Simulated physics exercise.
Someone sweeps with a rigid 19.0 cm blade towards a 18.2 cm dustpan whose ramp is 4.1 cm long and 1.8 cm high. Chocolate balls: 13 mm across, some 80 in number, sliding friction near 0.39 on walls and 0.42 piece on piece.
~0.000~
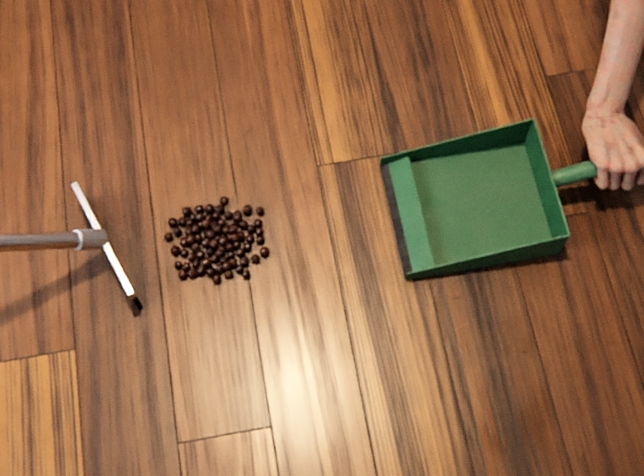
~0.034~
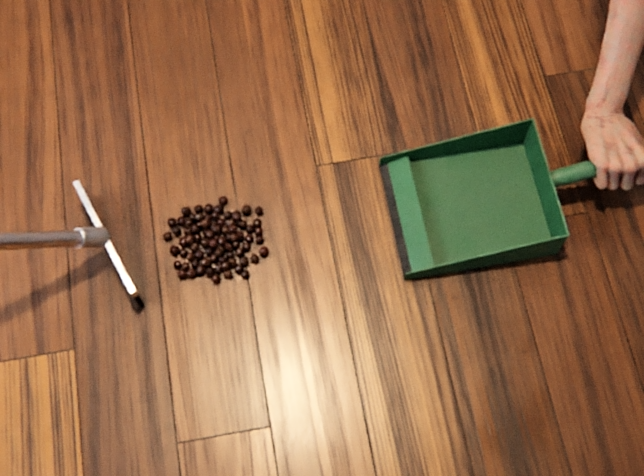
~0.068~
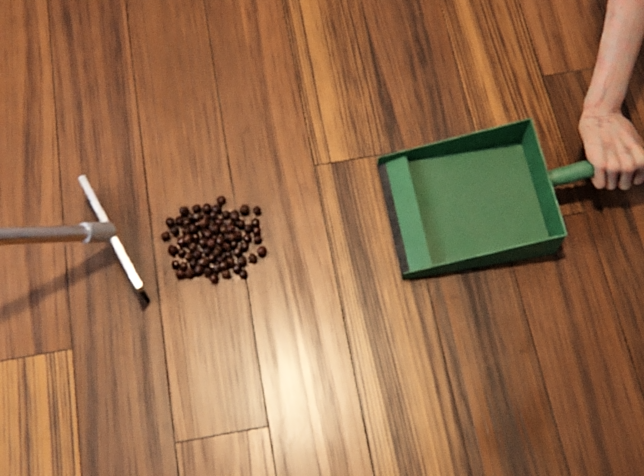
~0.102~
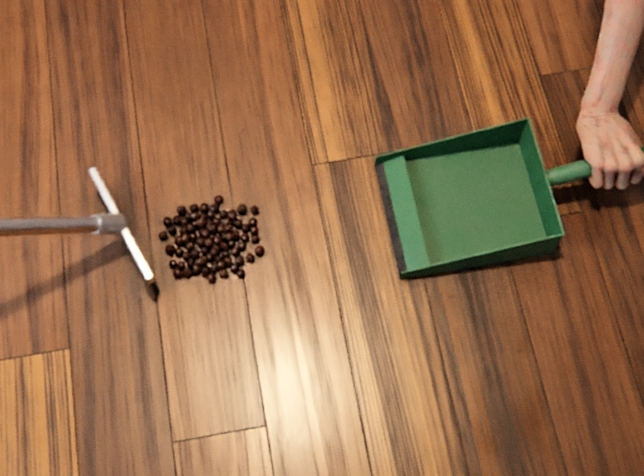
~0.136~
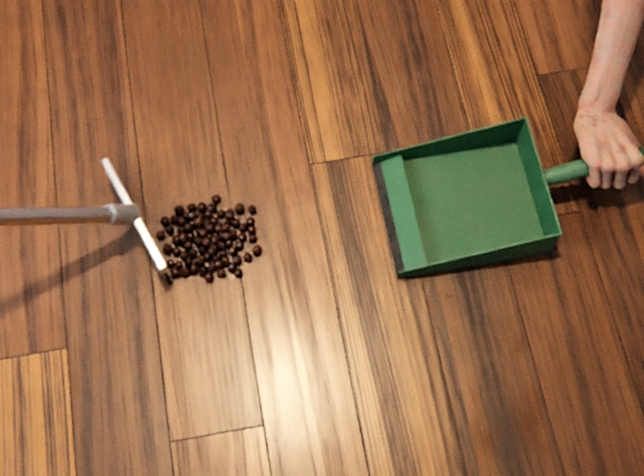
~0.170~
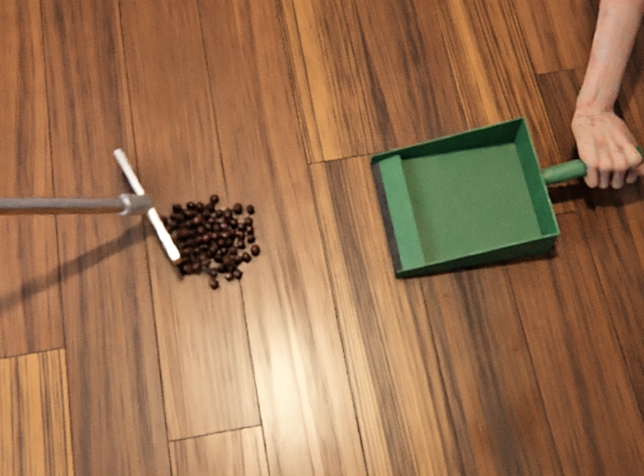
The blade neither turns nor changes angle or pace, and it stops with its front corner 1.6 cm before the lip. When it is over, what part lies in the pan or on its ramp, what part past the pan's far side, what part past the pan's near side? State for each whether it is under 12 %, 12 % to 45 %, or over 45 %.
In order: In the pan or on its ramp: Not much; past the pan's far side: The greater quantity; past the pan's near side: Not much.
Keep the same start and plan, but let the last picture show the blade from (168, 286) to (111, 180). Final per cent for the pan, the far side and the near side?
Pan: 10, far side: 35, near side: 5.
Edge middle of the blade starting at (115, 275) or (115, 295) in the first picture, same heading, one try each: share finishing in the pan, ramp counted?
Some 5 and 5 per cent.
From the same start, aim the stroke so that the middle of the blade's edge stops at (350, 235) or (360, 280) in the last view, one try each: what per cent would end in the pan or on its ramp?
Some 20 and 10 per cent.
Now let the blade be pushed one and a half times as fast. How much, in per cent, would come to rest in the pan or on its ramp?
Then roughly 0 per cent.
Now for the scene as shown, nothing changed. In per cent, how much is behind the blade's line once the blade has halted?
Near 50 percent, give or take.
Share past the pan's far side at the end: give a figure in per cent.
I'd put it near 50 percent.
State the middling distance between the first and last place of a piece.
That distance is close to 28 cm.
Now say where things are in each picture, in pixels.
The first frame shows blade from (132, 295) to (77, 188), moved 0.0 cm, 0 of the pieces shifted so far; middle of the pieces at (218, 239); pan at (480, 207).
The second frame shows blade from (134, 293) to (79, 187), moved 0.4 cm, 0 of the pieces shifted so far; middle of the pieces at (217, 239).
The third frame shows blade from (140, 288) to (84, 182), moved 1.6 cm, 0 of the pieces shifted so far; middle of the pieces at (215, 238).
The fourth frame shows blade from (150, 279) to (95, 174), moved 3.7 cm, 0 of the pieces shifted so far; middle of the pieces at (212, 238).
The fifth frame shows blade from (163, 269) to (107, 165), moved 6.1 cm, 0 of the pieces shifted so far; middle of the pieces at (210, 237).
The sixth frame shows blade from (177, 259) to (120, 156), moved 8.5 cm, 37 of the pieces shifted so far; middle of the pieces at (208, 236); pan at (470, 205). Its pace works out near 0.71 m/s, heading 24 degrees away from the viewer's side.
Then, at 0.38 s, middle of the blade 19 cm from the lip; 0 % over the lip, far side 30 %, near side 0 %.
After 0.53 s, middle of the blade 9 cm from the lip; 0 % over the lip, far side 45 %, near side 5 %.
After 0.80 s, middle of the blade 5 cm from the lip; 0 % over the lip, far side 50 %, near side 5 %.
At rest (1.7 s), pan 0 %, far side 50 %, near side 5 %, in front of the lip or behind the blade 45 %.
